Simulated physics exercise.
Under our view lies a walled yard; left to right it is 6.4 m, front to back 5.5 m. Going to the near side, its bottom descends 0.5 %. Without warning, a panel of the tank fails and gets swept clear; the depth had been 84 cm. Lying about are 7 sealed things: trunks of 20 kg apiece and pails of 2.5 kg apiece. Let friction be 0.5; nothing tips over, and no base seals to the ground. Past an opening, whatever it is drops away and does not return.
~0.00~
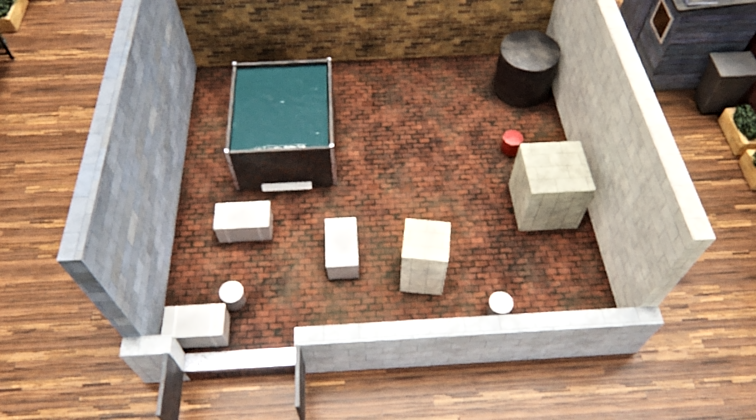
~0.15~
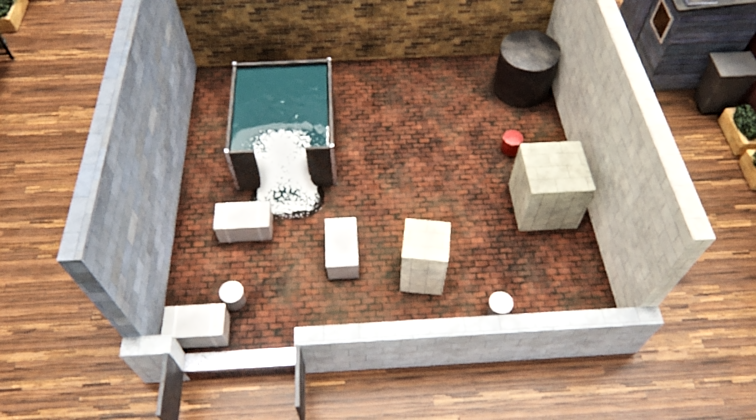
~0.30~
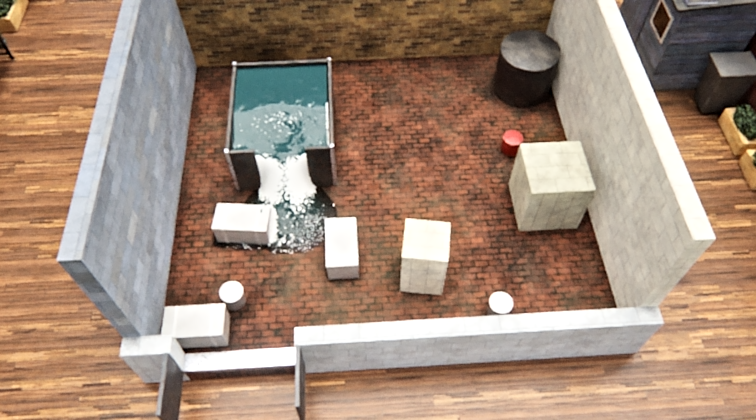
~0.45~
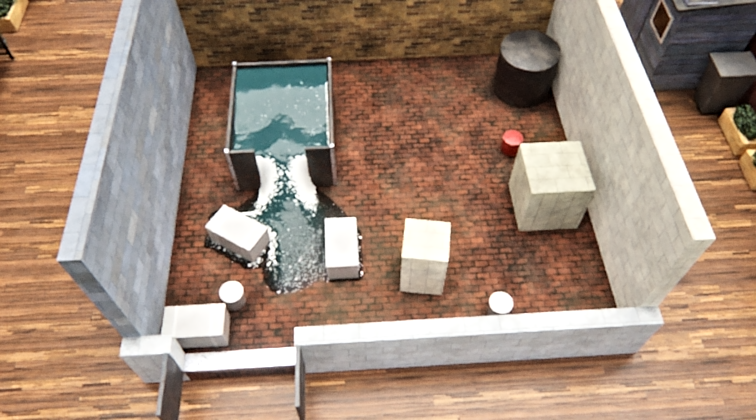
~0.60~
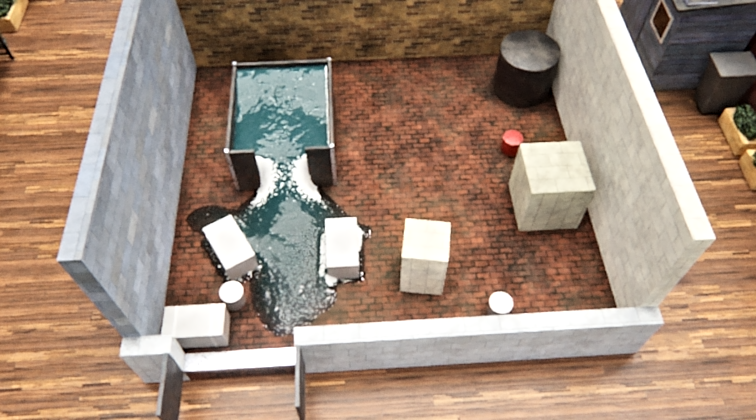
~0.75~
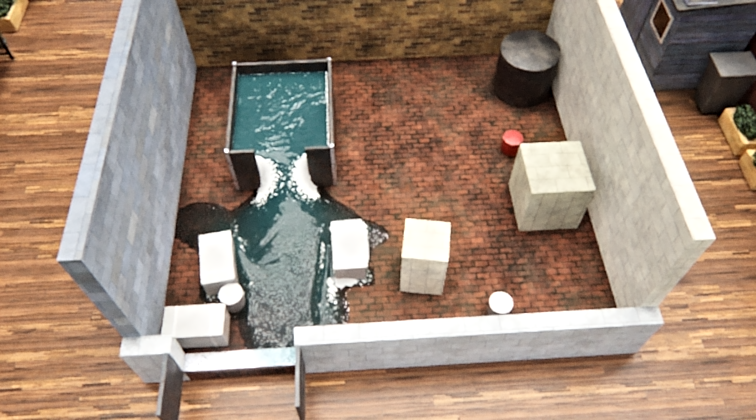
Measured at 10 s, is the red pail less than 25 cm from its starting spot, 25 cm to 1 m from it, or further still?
Steady.
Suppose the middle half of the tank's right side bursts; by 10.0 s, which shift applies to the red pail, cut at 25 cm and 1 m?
Had it gone that way, the red pail would drift slightly.
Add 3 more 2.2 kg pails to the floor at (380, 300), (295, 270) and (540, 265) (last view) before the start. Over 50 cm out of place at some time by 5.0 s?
Order as asked - farther, farther, farther.
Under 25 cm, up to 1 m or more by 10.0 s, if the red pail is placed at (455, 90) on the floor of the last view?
By that time it keeps its spot.
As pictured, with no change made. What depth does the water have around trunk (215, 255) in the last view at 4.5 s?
Roughly 8 cm.
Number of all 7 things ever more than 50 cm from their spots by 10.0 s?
Count: 5.
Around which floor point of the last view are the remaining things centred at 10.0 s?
Around (506, 181).
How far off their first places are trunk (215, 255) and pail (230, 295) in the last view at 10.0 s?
In that order: Gone out, gone out.
After 2.0 s the red pail is near (513, 138), 0.0 m from its start, aground; 0 of 7 are out; 3 afloat.
After 4.5 s the red pail is near (513, 138), 0.0 m from its start, aground; 2 of 7 are out; 2 afloat.
After 7.0 s the red pail is near (513, 138), 0.0 m from its start, aground; 2 of 7 are out; 3 afloat.
After 10.0 s the red pail is near (513, 138), 0.0 m from its start, aground; 3 of 7 are out; 1 afloat.
